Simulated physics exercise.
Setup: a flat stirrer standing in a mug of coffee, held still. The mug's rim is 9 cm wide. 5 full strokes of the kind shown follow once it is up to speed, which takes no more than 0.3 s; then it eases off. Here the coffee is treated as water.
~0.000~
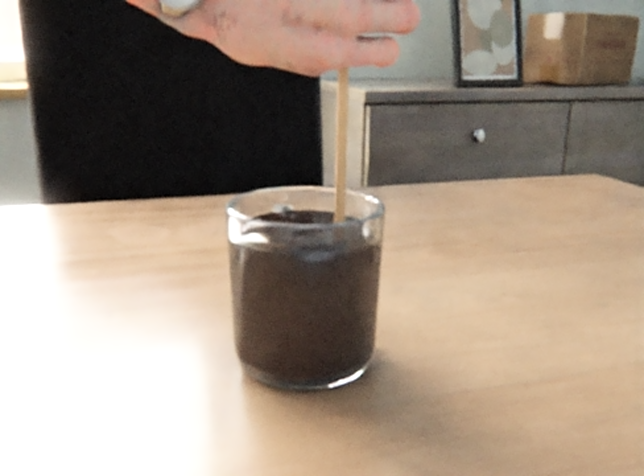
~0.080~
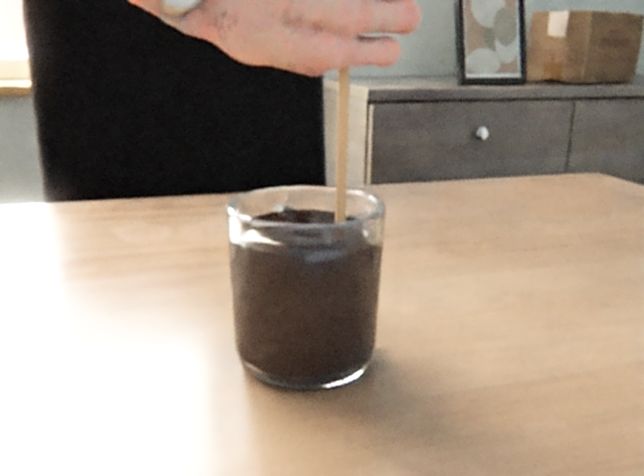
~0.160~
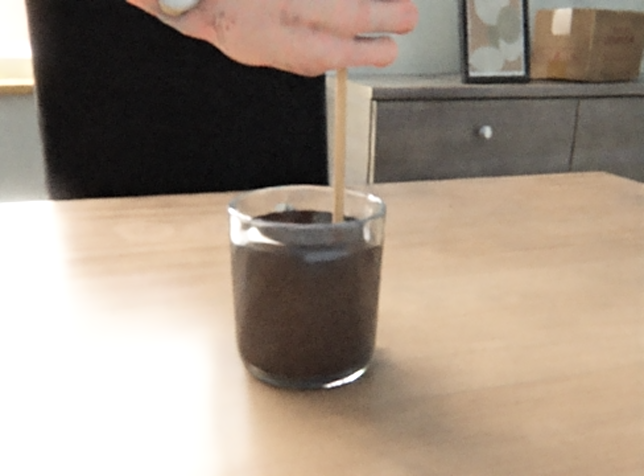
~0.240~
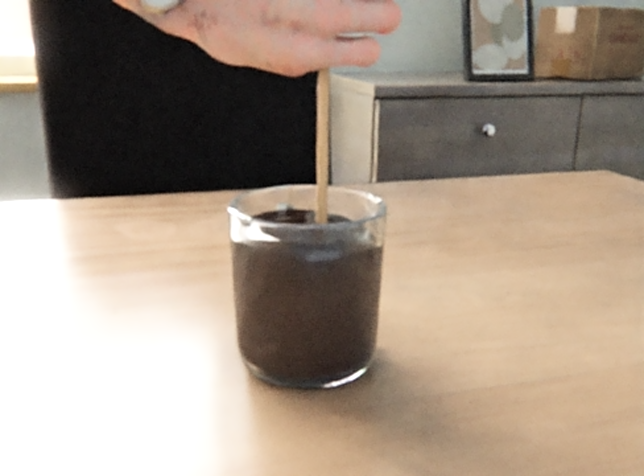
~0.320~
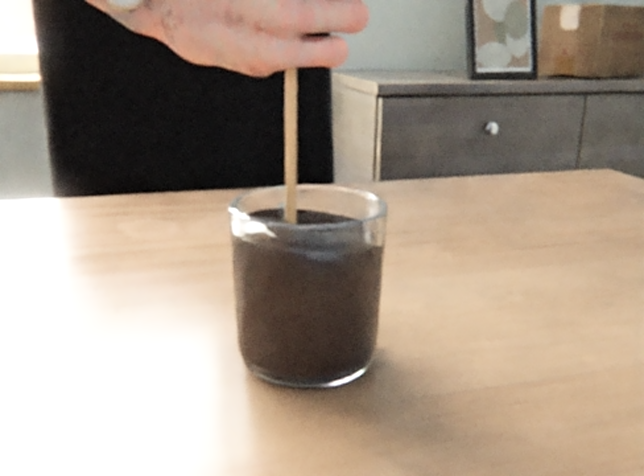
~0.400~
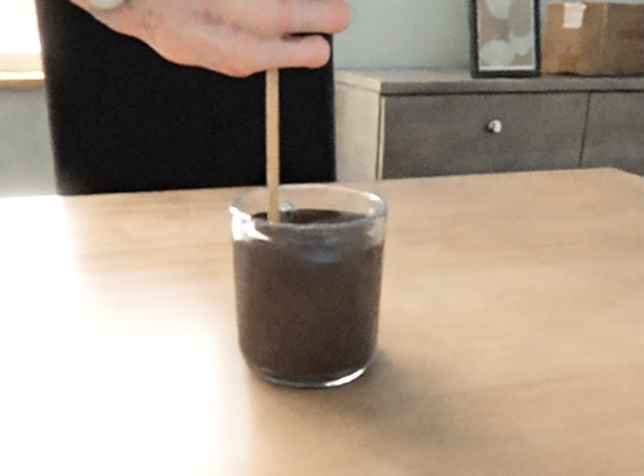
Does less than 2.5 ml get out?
It never lets any out.
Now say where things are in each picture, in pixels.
In the first picture, the stem is at (342, 105); surface from (234, 234) to (373, 224); the rim runs from (230, 213) to (376, 204).
In the second picture, the stem is at (343, 105); surface from (236, 233) to (373, 223).
In the third picture, the stem is at (341, 106); surface from (236, 233) to (374, 226).
In the fourth picture, the stem is at (323, 106); surface from (237, 231) to (374, 229).
In the fifth picture, the stem is at (291, 107); surface from (236, 227) to (375, 225).
In the sixth picture, the stem is at (273, 107); surface from (238, 227) to (376, 219).
After 1.03 s 0 ml is over the rim.
After 1.67 s 0 ml is over the rim.
After 2.31 s 0 ml is over the rim.
After 2.94 s 0 ml is over the rim.
In the end 0 ml is over the rim.
